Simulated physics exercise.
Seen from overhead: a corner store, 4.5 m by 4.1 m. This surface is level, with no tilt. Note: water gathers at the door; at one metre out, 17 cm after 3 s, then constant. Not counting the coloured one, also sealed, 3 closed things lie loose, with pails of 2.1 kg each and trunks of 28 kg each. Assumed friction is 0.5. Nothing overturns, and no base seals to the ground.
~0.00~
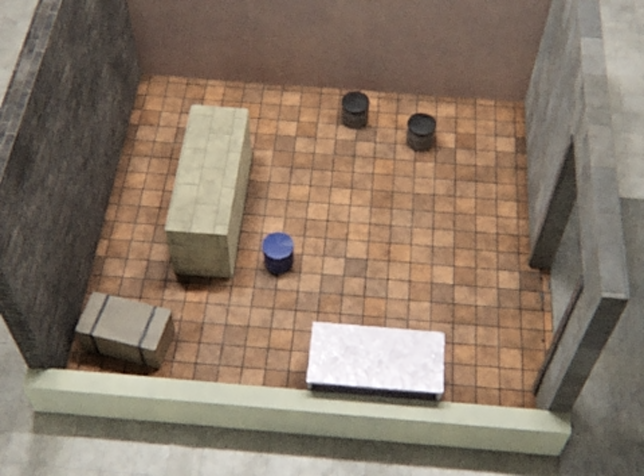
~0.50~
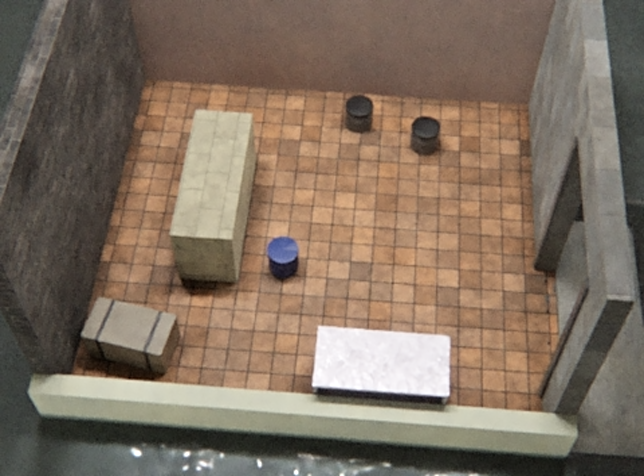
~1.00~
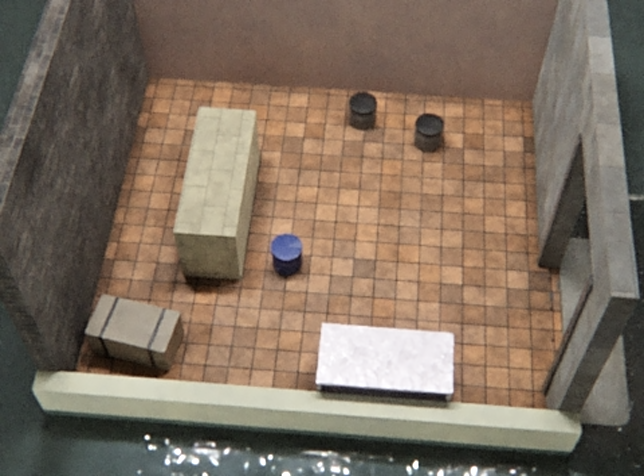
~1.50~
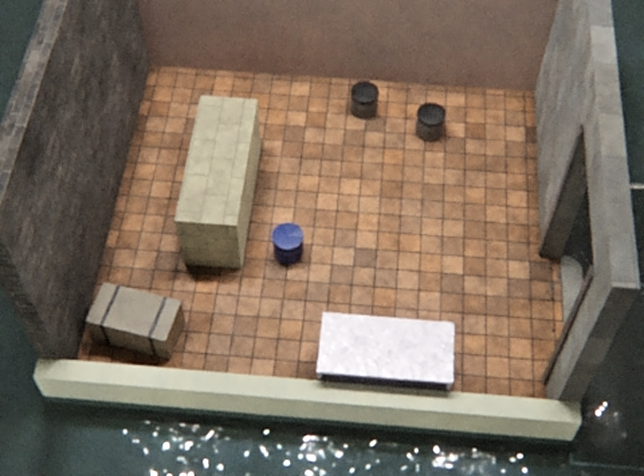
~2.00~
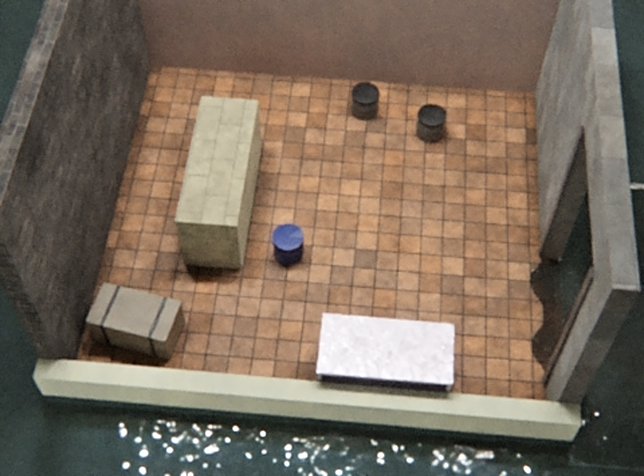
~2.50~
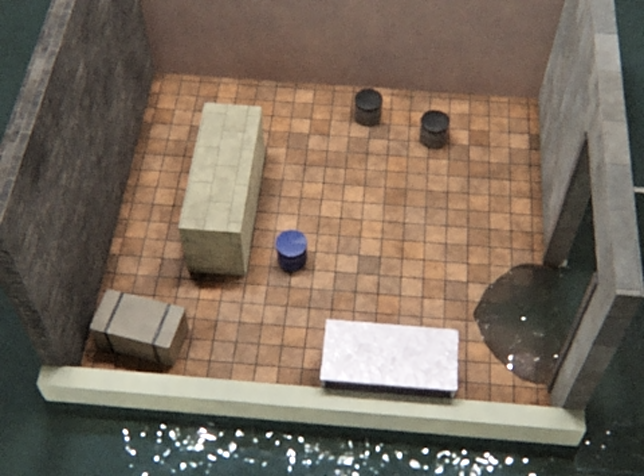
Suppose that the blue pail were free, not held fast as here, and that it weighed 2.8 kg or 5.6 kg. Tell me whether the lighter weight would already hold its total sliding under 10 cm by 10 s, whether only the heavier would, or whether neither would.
Pretty sure neither figure cuts it.
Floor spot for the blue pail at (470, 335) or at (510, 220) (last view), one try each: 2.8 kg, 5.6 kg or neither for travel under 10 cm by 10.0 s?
Log: Try 1 neither pick works; try 2 the lighter pick works.
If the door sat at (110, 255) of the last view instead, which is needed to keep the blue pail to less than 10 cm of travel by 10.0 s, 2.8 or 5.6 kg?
That way, the small mass suffices.
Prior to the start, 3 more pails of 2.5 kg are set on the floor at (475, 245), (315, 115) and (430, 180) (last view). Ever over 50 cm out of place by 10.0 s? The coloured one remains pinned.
Answer by position: Outside the range; outside the range; inside the range.
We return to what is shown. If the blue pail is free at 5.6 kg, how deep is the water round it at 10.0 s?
Around 8 cm.
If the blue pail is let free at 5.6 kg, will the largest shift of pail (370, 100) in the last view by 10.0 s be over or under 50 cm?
That one is beyond half a metre, as it turns out.
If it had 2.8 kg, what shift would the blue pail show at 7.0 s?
Roughly 100 cm.
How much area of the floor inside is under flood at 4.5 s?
That flooded area is roughly 6.5 m2.
After 3.5 s the blue pail would be 0 cm from its start with 2.8 kg and 0 cm from its start with 5.6 kg; 0 cm of water round it then.
After 4.5 s the blue pail would be 9 cm from its start with 2.8 kg and 0 cm from its start with 5.6 kg; 4 cm of water round it then.
After 7.0 s the blue pail would be 94 cm from its start with 2.8 kg and 58 cm from its start with 5.6 kg; 9 cm of water round it then.
After 10.0 s the blue pail would be 237 cm from its start with 2.8 kg and 218 cm from its start with 5.6 kg; 8 cm of water round it then.
